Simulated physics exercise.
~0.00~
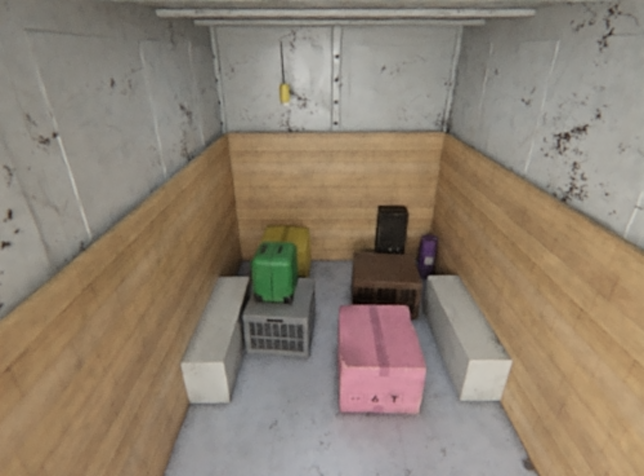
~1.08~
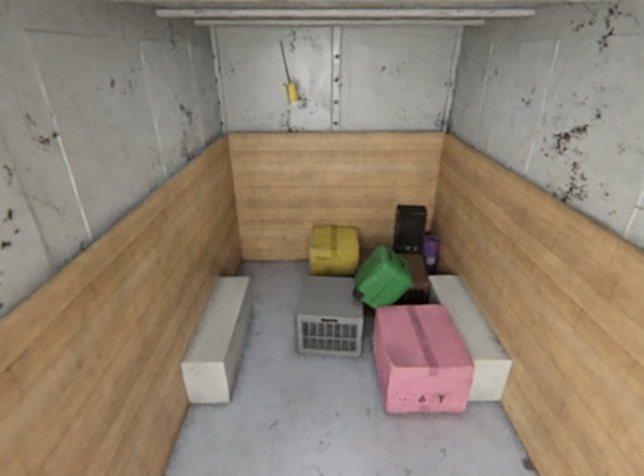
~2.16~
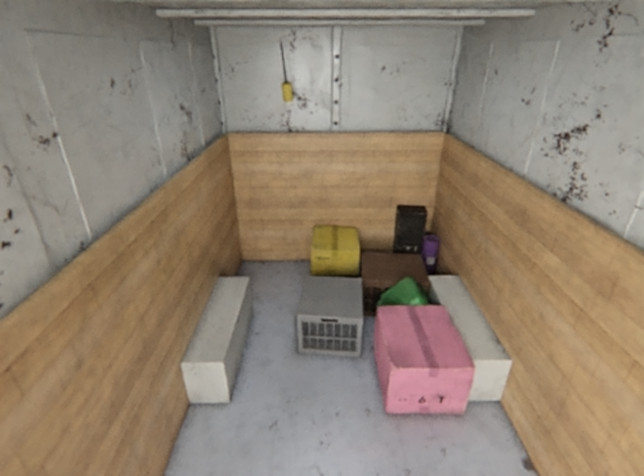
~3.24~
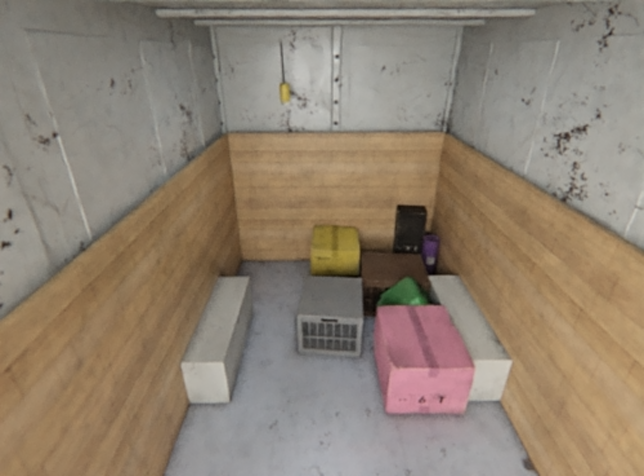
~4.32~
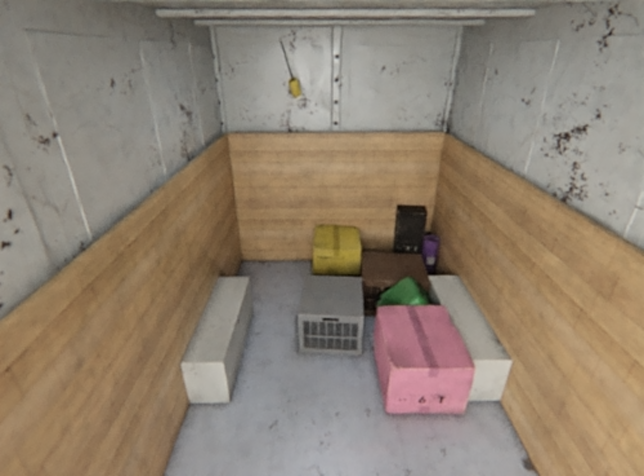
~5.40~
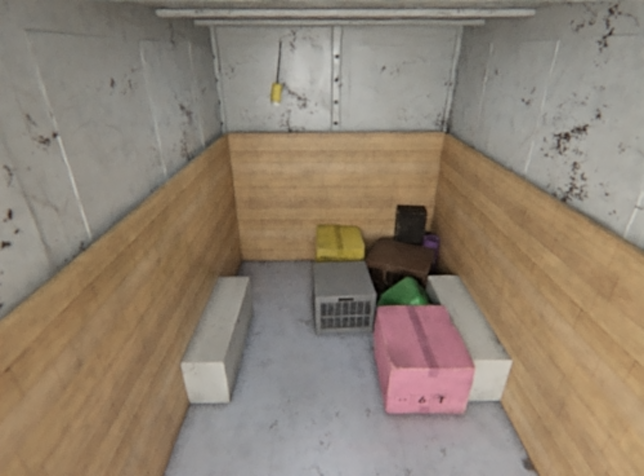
A pink box, grey chest, yellow box and black box slid right in the van's load bay, while a green case tipped off the grey chest and ended leaning low behind the pink box, before the grey chest shifted towards the front.
